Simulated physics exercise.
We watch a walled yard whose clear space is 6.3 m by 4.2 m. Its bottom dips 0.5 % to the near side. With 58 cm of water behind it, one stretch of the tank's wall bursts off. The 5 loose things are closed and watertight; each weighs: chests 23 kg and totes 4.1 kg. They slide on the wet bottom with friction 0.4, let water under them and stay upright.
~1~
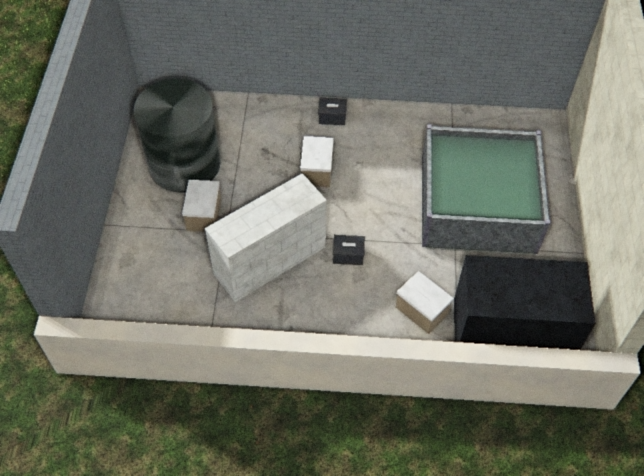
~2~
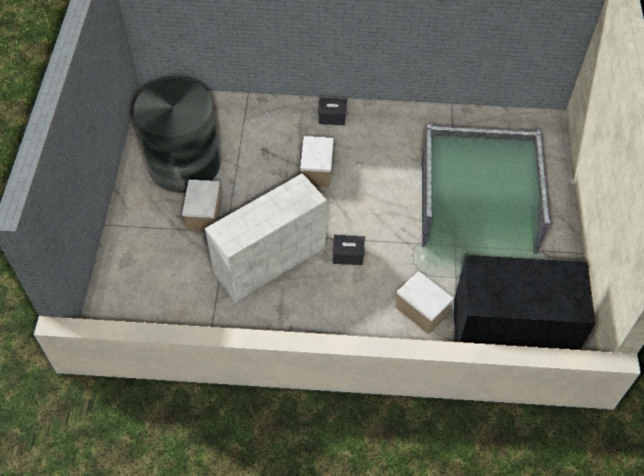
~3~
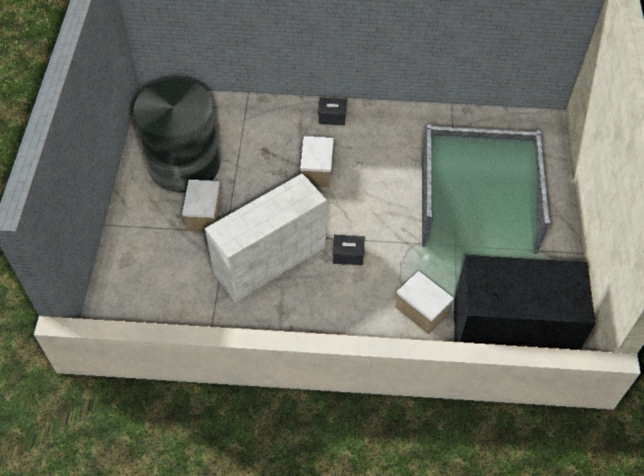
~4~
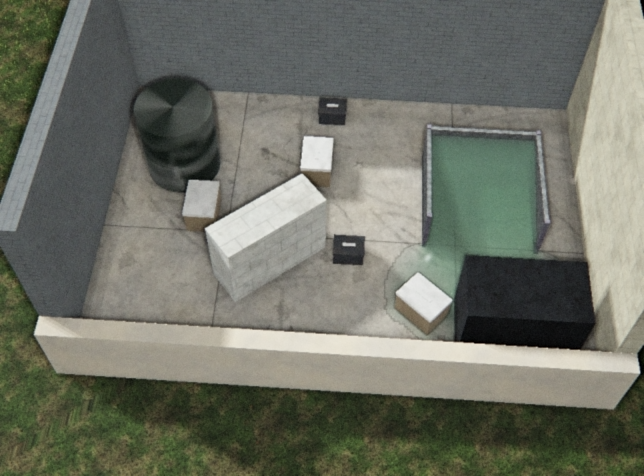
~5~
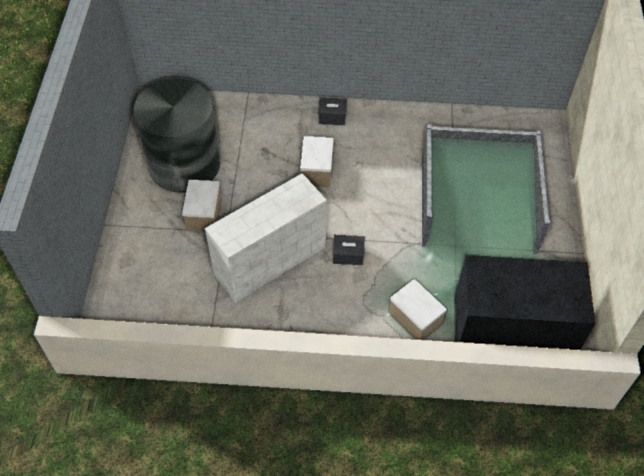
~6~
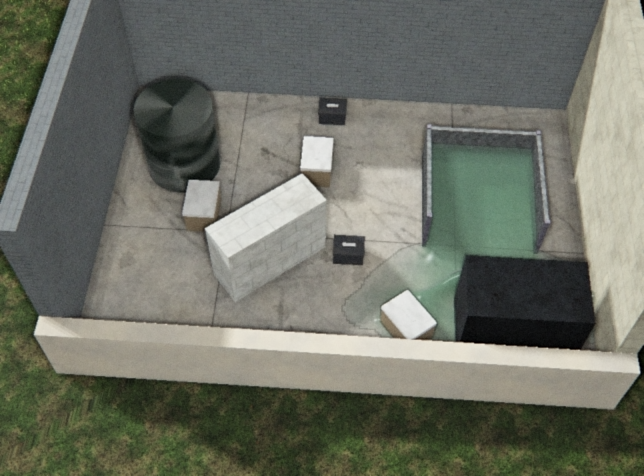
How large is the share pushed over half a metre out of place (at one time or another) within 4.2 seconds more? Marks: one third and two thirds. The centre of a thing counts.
It is between one and two thirds.
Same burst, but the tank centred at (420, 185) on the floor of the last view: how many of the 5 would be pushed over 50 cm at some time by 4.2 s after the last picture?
In that case 2 of them.
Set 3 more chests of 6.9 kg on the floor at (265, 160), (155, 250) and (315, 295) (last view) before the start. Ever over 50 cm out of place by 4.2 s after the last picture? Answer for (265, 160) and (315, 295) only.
In that order: Short of it, past it.
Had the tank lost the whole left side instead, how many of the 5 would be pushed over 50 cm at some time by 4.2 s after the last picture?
Then 4.
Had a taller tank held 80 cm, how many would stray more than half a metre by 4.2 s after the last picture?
In that case 3 of them.
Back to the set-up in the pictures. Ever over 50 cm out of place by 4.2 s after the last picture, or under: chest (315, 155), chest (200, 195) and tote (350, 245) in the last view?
In that order: Under, short of it, over.
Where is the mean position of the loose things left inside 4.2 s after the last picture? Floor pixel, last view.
At about (266, 181).
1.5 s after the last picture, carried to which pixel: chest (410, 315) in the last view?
Around (235, 313).
Then, 0.4 s after the last picture 1 of 5 are over 50 cm from their spots; 0 afloat.
Then, 1.5 s after the last picture 1 of 5 are over 50 cm from their spots; 1 afloat.
Then, 2.8 s after the last picture 1 of 5 are over 50 cm from their spots; 1 afloat.
Then, 4.2 s after the last picture 2 of 5 are over 50 cm from their spots, and 2 have been at some point; 0 afloat.
